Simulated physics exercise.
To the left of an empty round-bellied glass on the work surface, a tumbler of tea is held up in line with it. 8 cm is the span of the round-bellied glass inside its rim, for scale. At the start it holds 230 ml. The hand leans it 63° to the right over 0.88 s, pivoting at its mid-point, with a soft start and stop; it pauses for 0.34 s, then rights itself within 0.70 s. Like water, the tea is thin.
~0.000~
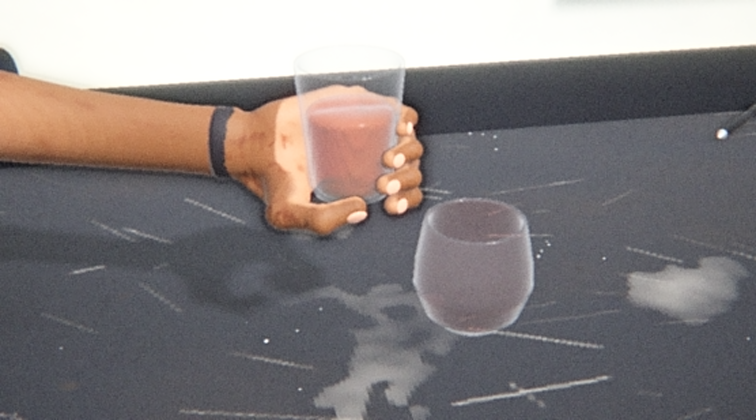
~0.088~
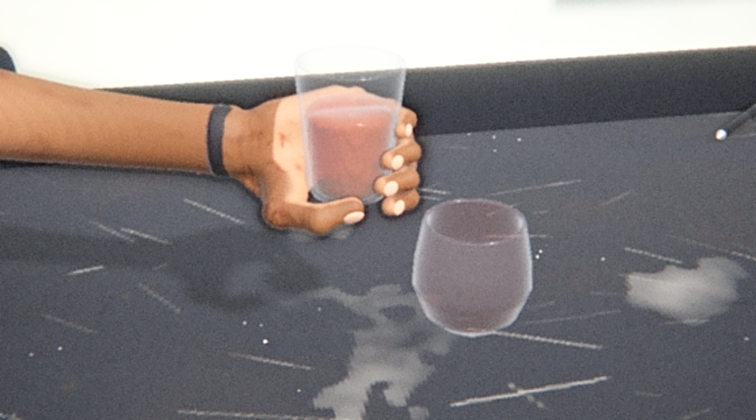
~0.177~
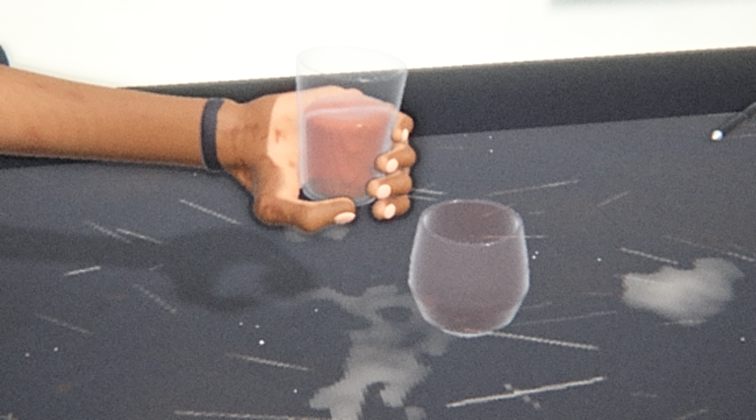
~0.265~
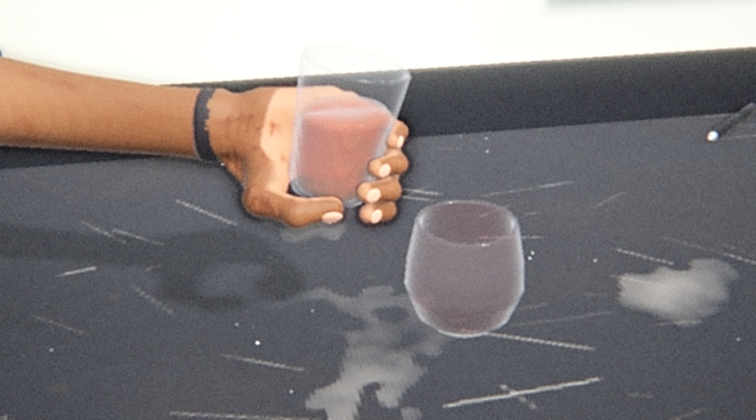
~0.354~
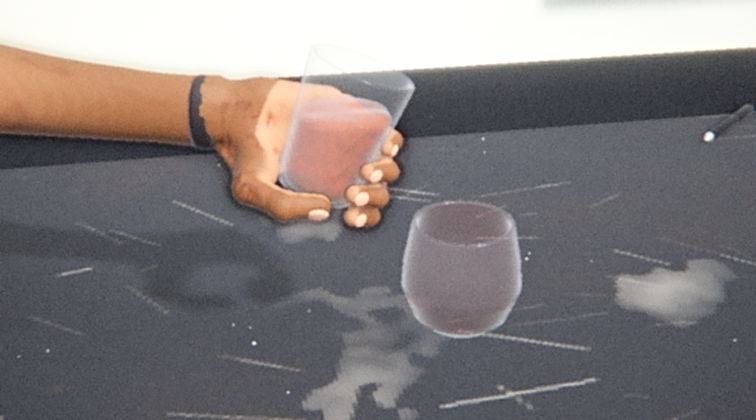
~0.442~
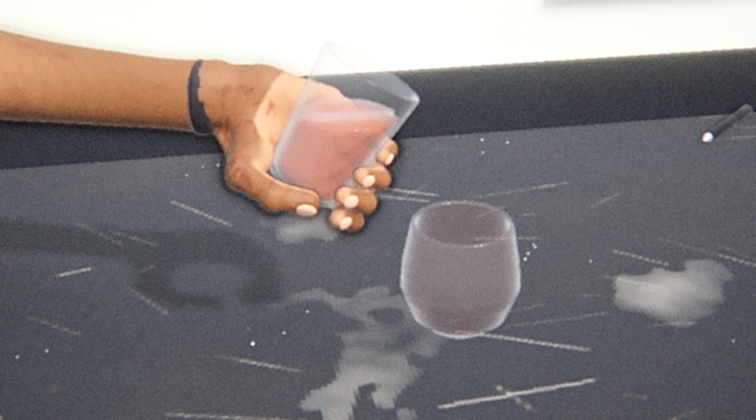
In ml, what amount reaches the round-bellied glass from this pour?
Roughly 60 ml reaches it.
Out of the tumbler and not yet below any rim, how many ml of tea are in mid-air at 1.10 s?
15 ml, more or less.
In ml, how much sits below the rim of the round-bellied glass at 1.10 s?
Near 35 ml, more or less.
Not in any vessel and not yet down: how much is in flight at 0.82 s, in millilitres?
15 ml.
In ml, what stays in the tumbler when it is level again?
Roughly 170 ml stays in it.
Then, 0.82 s in, the tilt is 62° and the round-bellied glass has 0 ml, the tumbler 215 ml, and 0 ml is on the work surface.
Then, 1.10 s in, the tilt is 63° and the round-bellied glass has 35 ml, the tumbler 180 ml, and 0 ml is on the work surface.
Then, 1.39 s in, the tilt is 54° and the round-bellied glass has 60 ml, the tumbler 165 ml, and 0 ml is on the work surface.
Then, 1.71 s in, the tilt is 13° and the round-bellied glass has 65 ml, the tumbler 165 ml, and 0 ml is on the work surface.
Finally, the round-bellied glass has 65 ml, the tumbler 165 ml, and 0 ml is on the work surface.
